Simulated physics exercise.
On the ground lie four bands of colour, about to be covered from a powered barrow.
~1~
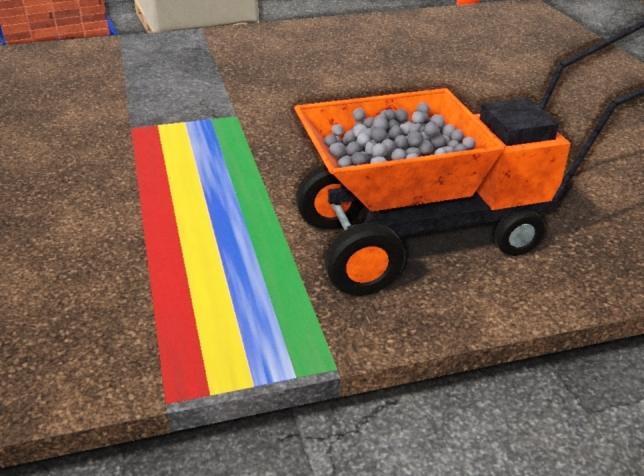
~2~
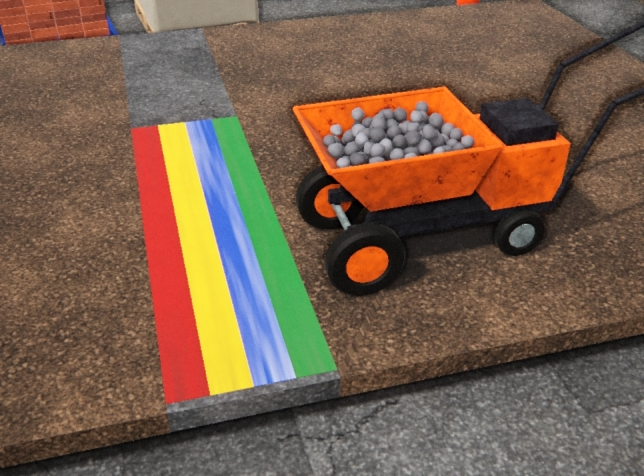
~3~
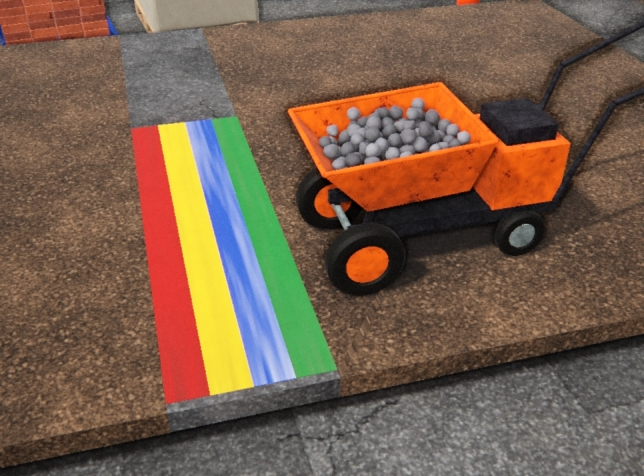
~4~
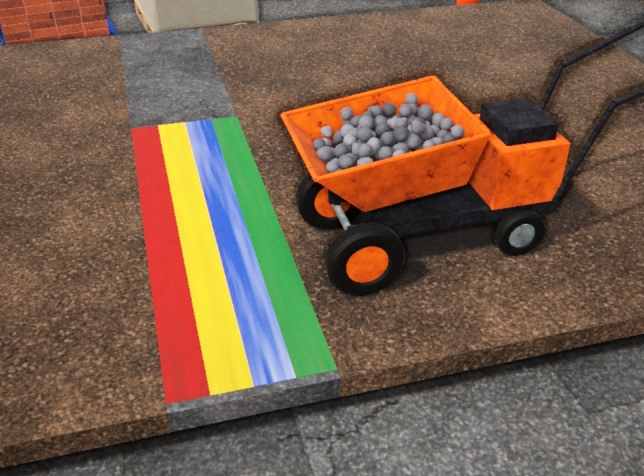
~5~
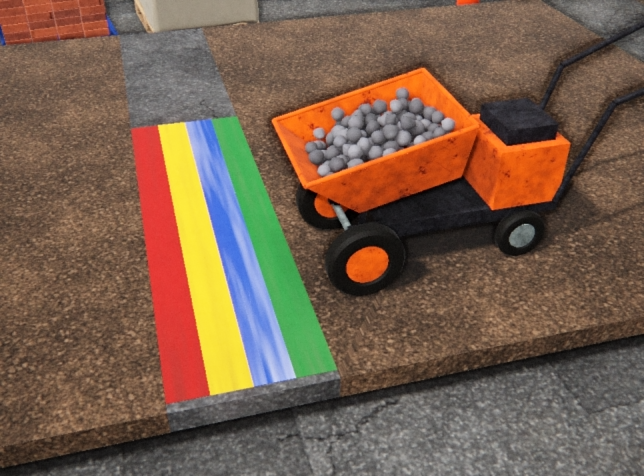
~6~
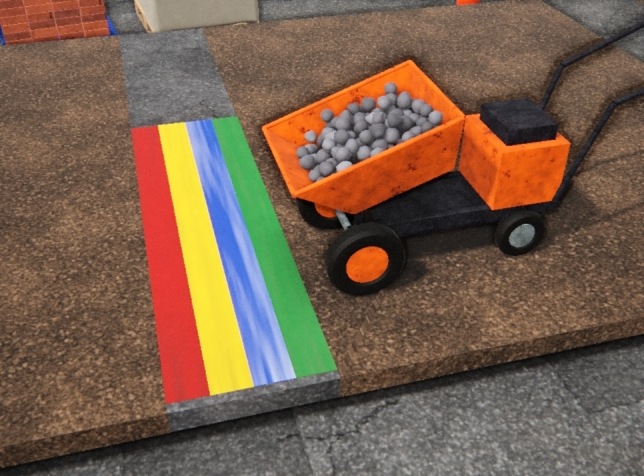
The orange skip of a small barrow, heaped with round grey cobbles, sat level at first, then tilted gradually forward to the left, its lip lowering beside the green, blue, yellow and red strips.
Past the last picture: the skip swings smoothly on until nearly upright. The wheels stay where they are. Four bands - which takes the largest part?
Largest part: The yellow band.
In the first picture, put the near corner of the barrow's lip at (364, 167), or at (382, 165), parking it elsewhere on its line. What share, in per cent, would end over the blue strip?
First some 40, then 30 per cent.
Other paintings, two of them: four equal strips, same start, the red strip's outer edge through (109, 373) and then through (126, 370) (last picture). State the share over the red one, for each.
About 10 %, then 10 %.
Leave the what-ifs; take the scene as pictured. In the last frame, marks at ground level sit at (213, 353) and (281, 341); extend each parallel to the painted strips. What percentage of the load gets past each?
About 40 and 80 %.
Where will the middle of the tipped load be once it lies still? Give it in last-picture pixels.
Once nothing moves, the middle sits near (201, 275).
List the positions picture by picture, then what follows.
In the first frame, lip of the skip at (333, 172), level; top of the load at (395, 133), round cobbles; green strip at (302, 332); blue strip at (263, 339); yellow strip at (222, 347); red strip at (181, 354).
In the second frame, lip of the skip at (331, 173), level; top of the load at (394, 132).
In the third frame, lip of the skip at (325, 175), tipped barely; top of the load at (389, 131).
In the fourth frame, lip of the skip at (316, 180), tipped a little; top of the load at (399, 137).
In the fifth frame, lip of the skip at (306, 186), tipped a little; top of the load at (409, 120).
In the sixth frame, lip of the skip at (295, 195), tipped clearly; top of the load at (396, 116); green strip at (302, 332); blue strip at (263, 339); yellow strip at (222, 347); red strip at (181, 354).
Soon, skip tipped steeply; all in the skip.
A while on, skip tipped steeply; most in the skip; a stray few over the blue strip; a small part over the yellow strip; a stray few over the red strip; a stray few falling.
Towards the end, skip tipped right over; about a quarter in the skip; a small part over the blue strip; about a third over the yellow strip; about a quarter over the red strip; a small part off the paint.
Finally, skip tipped right over; a small part in the skip; a stray few over the green strip; about a quarter over the blue strip; about a third over the yellow strip; about a quarter over the red strip; a small part off the paint.
